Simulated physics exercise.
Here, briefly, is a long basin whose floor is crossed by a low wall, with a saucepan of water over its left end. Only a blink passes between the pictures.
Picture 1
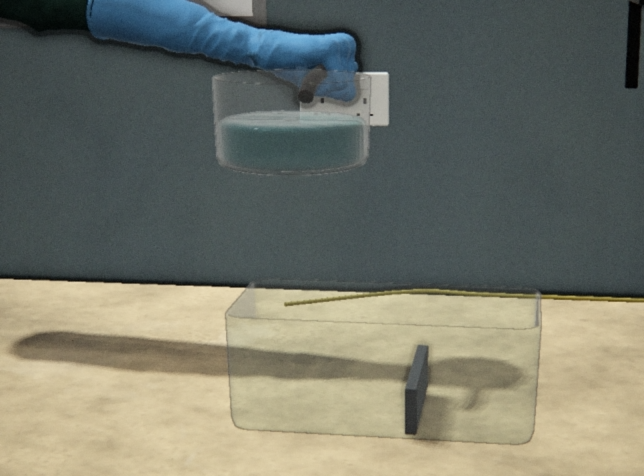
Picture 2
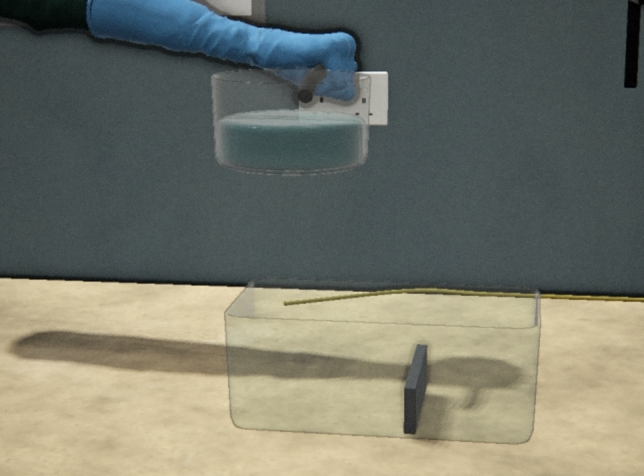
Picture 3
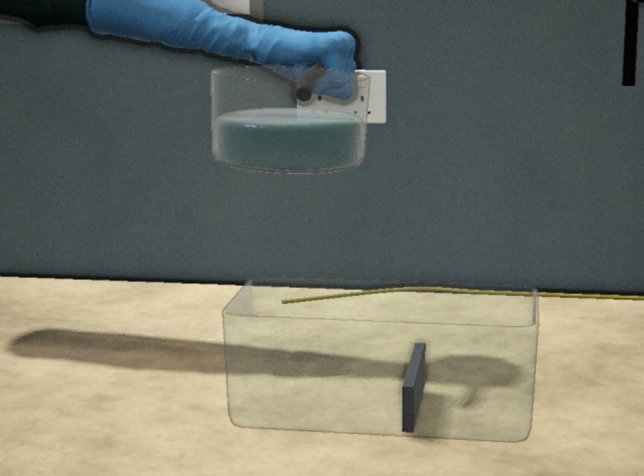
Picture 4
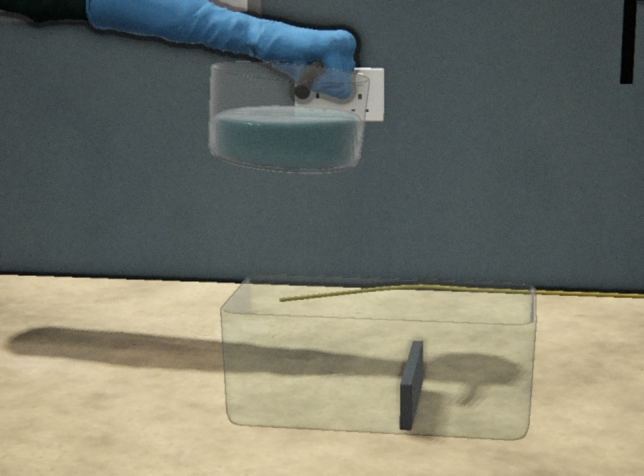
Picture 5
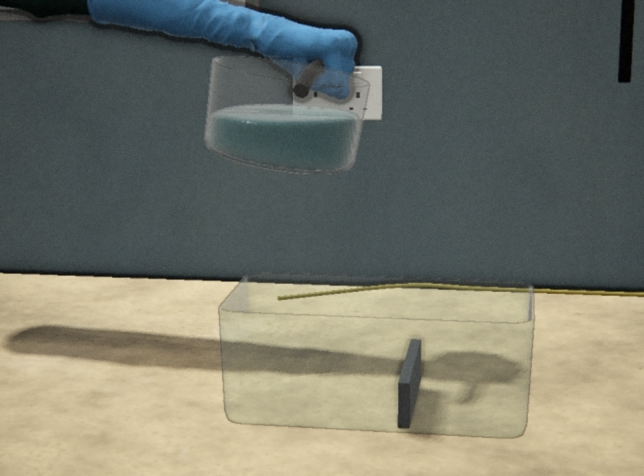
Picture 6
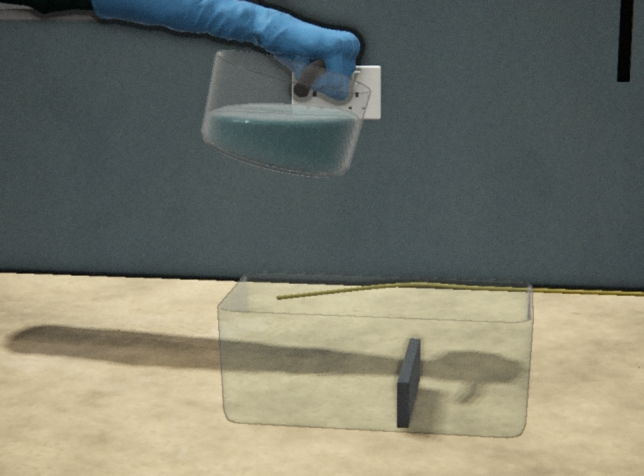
A saucepan of bluish water, gripped by a blue-gloved hand above a clear long basin with a low dark wall across its floor, starts out upright. It then leans gradually to the right, its left side rising, while the water shifts inside and the basin stays in place below.
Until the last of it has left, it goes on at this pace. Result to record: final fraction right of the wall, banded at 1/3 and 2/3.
Seems the share right of the wall stays inside the range of a third to two thirds.
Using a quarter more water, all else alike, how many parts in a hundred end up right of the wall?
It comes to near 65 per cent.
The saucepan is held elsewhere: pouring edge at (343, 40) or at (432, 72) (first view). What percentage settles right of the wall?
Roughly 35 per cent, then roughly 85 per cent.
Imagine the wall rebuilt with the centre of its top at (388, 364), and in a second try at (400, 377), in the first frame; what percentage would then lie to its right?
Around 90 per cent for the first, around 75 per cent for the second.
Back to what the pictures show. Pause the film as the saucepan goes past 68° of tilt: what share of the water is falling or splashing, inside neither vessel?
Share out of both vessels: Approx. 25 %.
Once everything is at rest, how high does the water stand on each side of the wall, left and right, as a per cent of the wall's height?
The left part 20 per cent, the right part 50.
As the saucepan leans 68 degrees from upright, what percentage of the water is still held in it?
About 75 %.
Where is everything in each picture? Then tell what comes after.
In the first frame, it leans 0°; its right rim is at (369, 80); the water meets the walls at (222, 119) and (366, 120); the long basin's rim runs from (240, 299) to (540, 310); the wall's top is at (417, 367).
In the second frame, it leans 1°; its right rim is at (369, 80); the water meets the walls at (221, 118) and (366, 120).
In the third frame, it leans 2°; its right rim is at (368, 81); the water meets the walls at (219, 116) and (364, 119).
In the fourth frame, it leans 5°; its right rim is at (368, 83); the water meets the walls at (217, 114) and (361, 117).
In the fifth frame, it leans 9°; its right rim is at (368, 87); the water meets the walls at (214, 112) and (360, 116).
In the sixth frame, it leans 14°; its right rim is at (369, 94); the water meets the walls at (211, 111) and (360, 116).
A moment on, the saucepan is tipped part way and 73 per cent is still to pour, 1 is left of the wall and 0 right of it.
Next, the saucepan is tipped on its side and 19 per cent is still to pour, 10 is left of the wall and 52 right of it.
Then the saucepan is tipped right over and 1 per cent is still to pour, 38 is left of the wall and 57 right of it.
Later the saucepan is tipped right over and 0 per cent is still to pour, 42 is left of the wall and 57 right of it.
At rest 42 per cent lies left of the wall, 57 right of it and 1 outside.
